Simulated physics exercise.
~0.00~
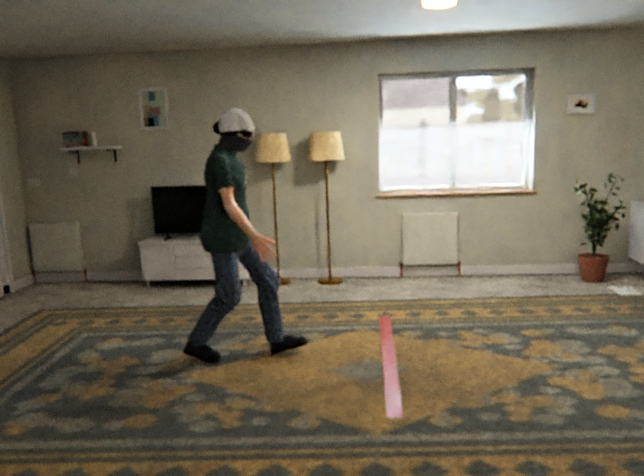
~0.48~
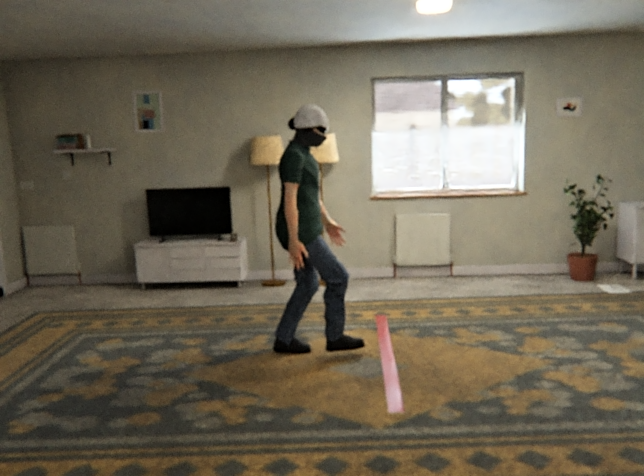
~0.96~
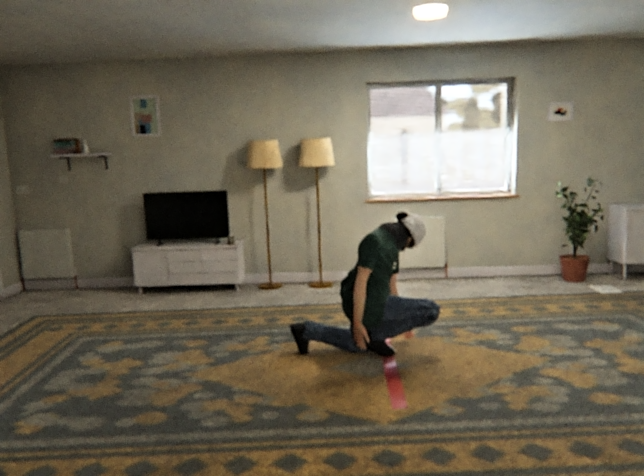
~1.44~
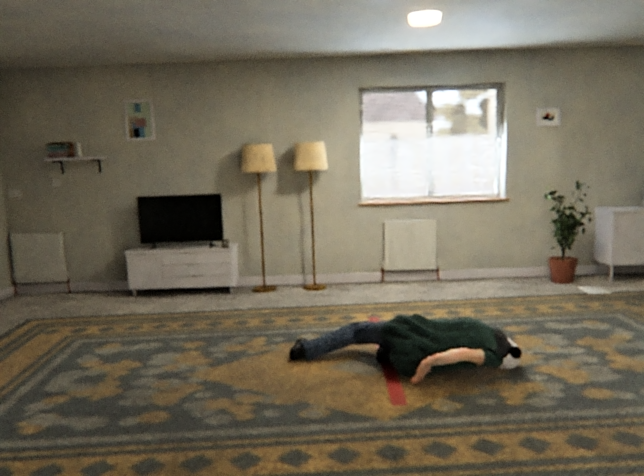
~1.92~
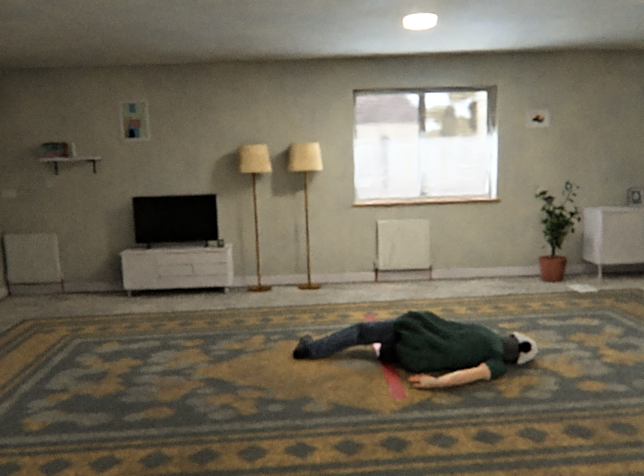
To begin with, a person in a white cap, dark face covering, green shirt and jeans walks right across a patterned rug toward a strip of red tape, with lamps, a television and a window behind. The walker nears the tape, forearms held out in front. Then the knees fold and the body sinks low at the tape, head bowed and arms hanging down. The walker pitches forward to the right and lands face down across it. At the end the body lies flat and still, with head, chest and hips beyond the tape and legs trailing left.
